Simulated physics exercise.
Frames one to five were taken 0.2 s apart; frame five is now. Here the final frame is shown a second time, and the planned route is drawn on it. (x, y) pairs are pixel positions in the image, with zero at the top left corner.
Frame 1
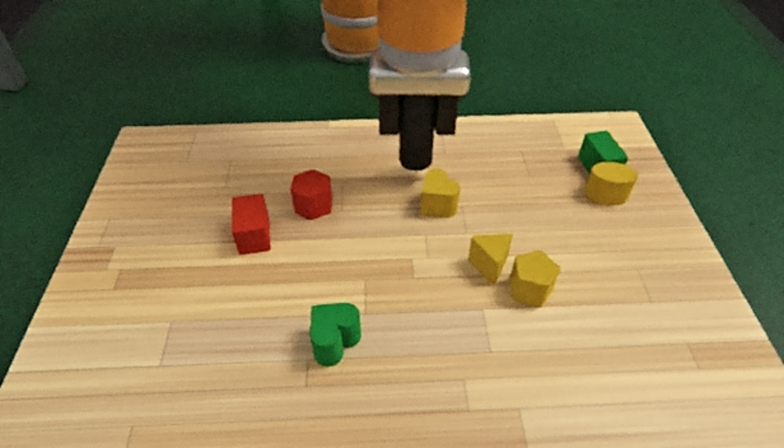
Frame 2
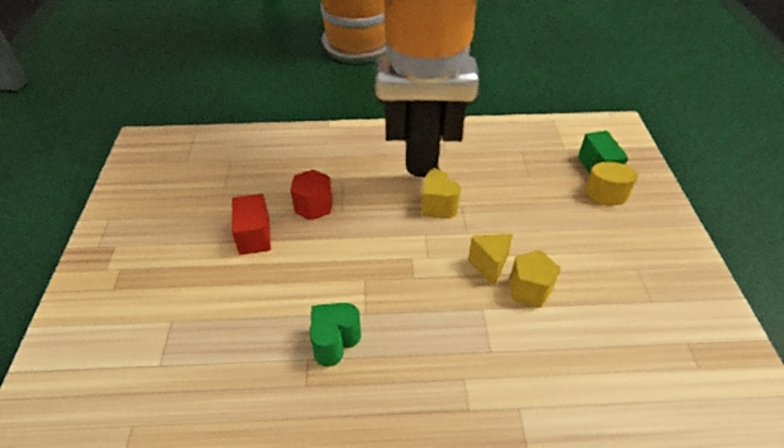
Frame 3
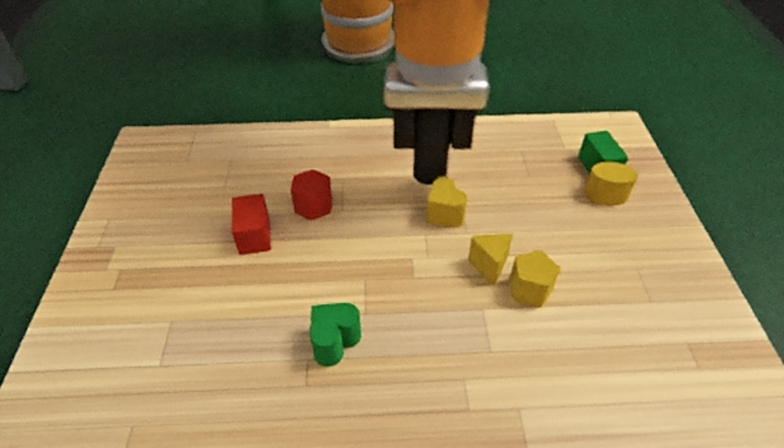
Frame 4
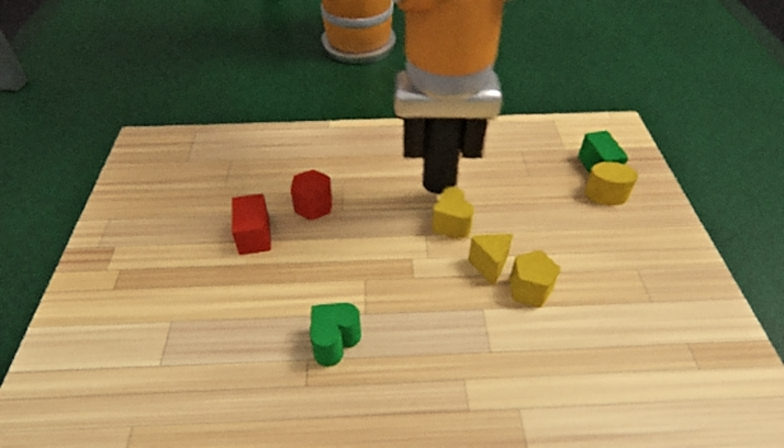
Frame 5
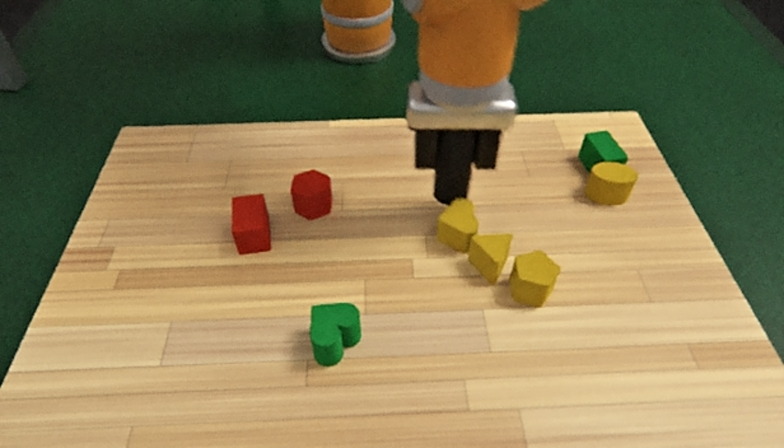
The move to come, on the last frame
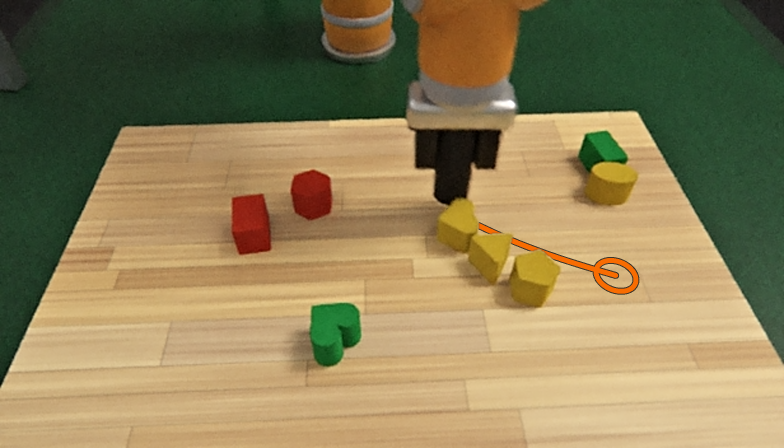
The clip opens with red, green and yellow blocks scattered on a wooden board, a robot arm's dark rod just behind the yellow heart. The rod moves forward and slightly right, nudging the heart a short way toward the yellow triangle and pentagon, while the other blocks stay still.
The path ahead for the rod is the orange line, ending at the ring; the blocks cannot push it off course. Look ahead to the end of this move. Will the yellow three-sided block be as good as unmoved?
Short answer: No.
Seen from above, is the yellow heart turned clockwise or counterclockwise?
Rotation: Clockwise.
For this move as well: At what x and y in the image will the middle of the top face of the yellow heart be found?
When the path ends, it will be at (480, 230).
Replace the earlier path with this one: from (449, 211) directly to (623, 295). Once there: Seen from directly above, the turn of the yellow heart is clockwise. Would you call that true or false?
That statement is accurate.
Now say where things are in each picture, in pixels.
In the first picture, tip of the rod (416, 161), middles of tops, yellow heart (440, 183), yellow three-sided block (494, 244), yellow pentagon (537, 267).
In the second picture, rod (422, 167), nothing pushed.
In the third picture, rod (430, 174), yellow heart (447, 192).
In the fourth picture, rod (439, 183), yellow heart (454, 203).
In the fifth picture, rod (451, 194), yellow heart (461, 215), yellow three-sided block (494, 244), yellow pentagon (537, 267).
The line goes from (449, 211) over (526, 246) to (616, 276).
What follows on the original path. One third of the way, rod (503, 218); yellow heart (480, 230), turned 85° clockwise; yellow three-sided block (493, 253), turned 15° anticlockwise.
Two thirds of the way, rod (561, 240); yellow heart (480, 230), turned 85° clockwise; yellow three-sided block (493, 253), turned 15° anticlockwise.
At the end, rod (624, 259); yellow heart (480, 230), turned 85° clockwise; yellow three-sided block (493, 253), turned 15° anticlockwise; yellow pentagon unmoved.
